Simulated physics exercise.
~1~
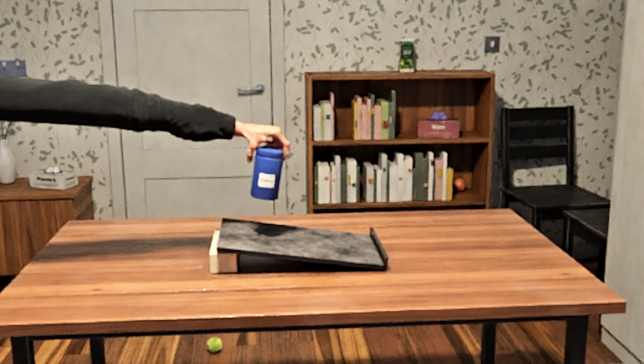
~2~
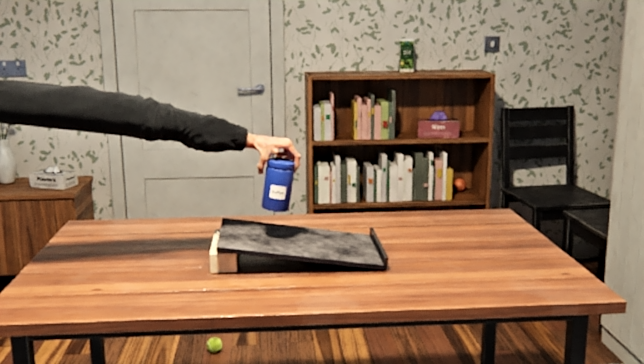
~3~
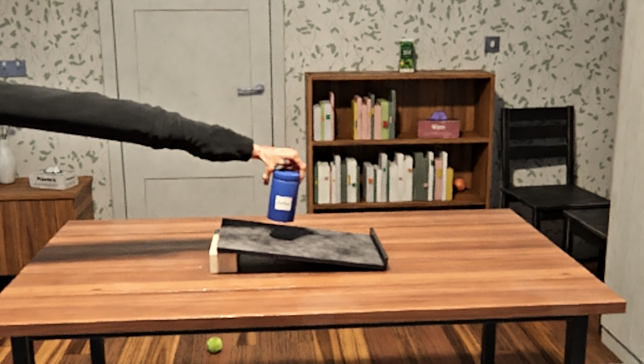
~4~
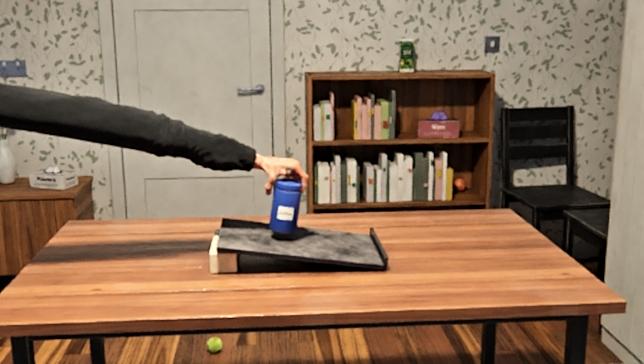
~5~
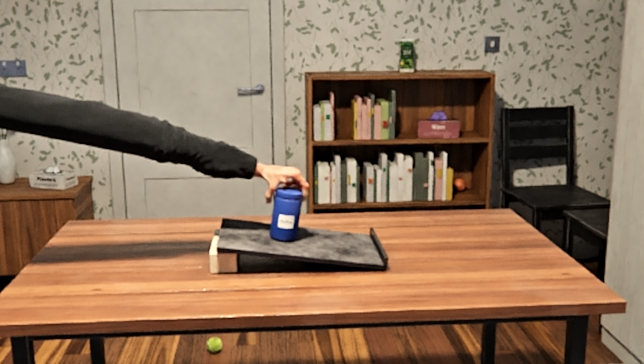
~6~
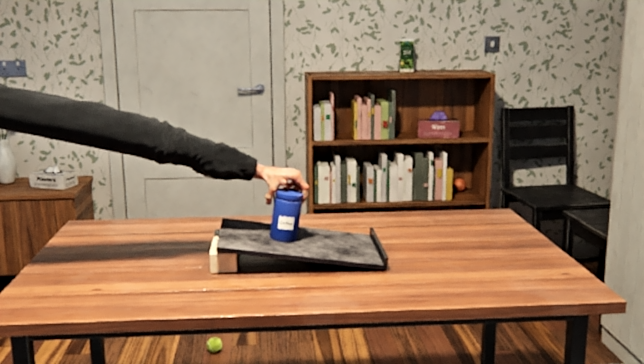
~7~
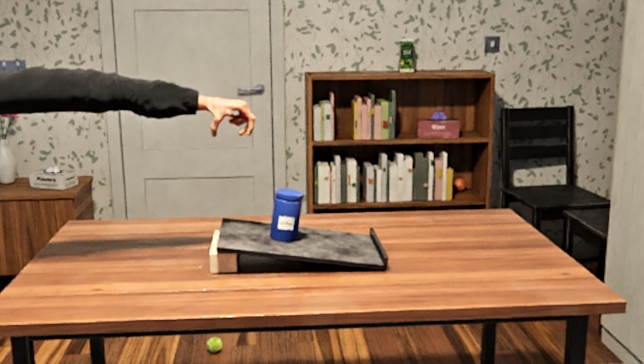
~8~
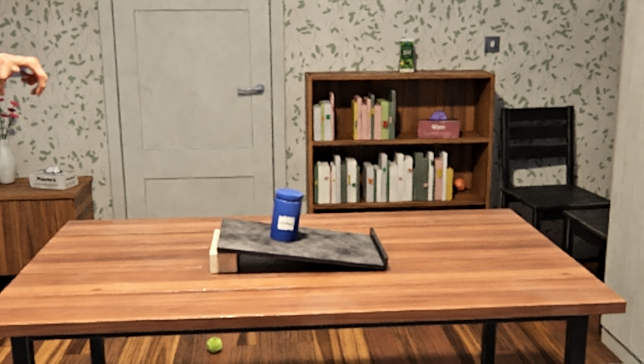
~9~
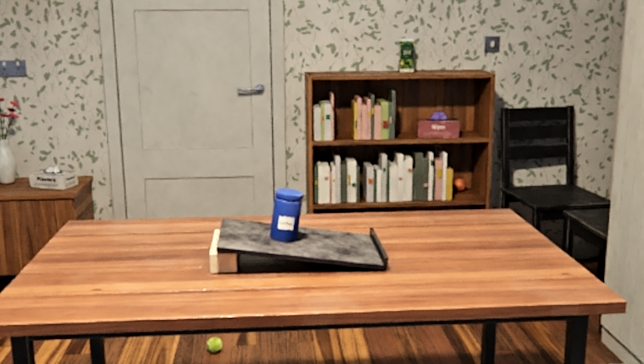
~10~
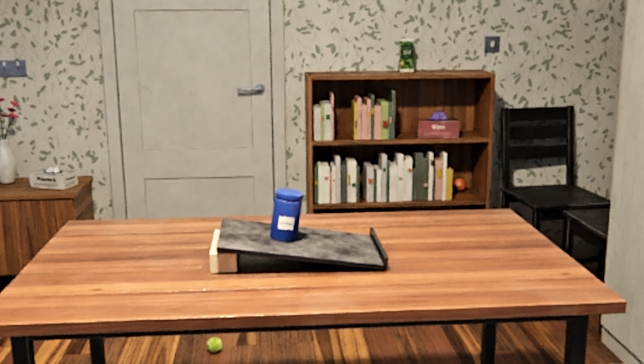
The video shows a hand lowering a blue jar onto a dark, slightly sloping board on a wooden table, then letting go and withdrawing to the left. The jar stays where it was placed, leaning slightly and resting still on the board.
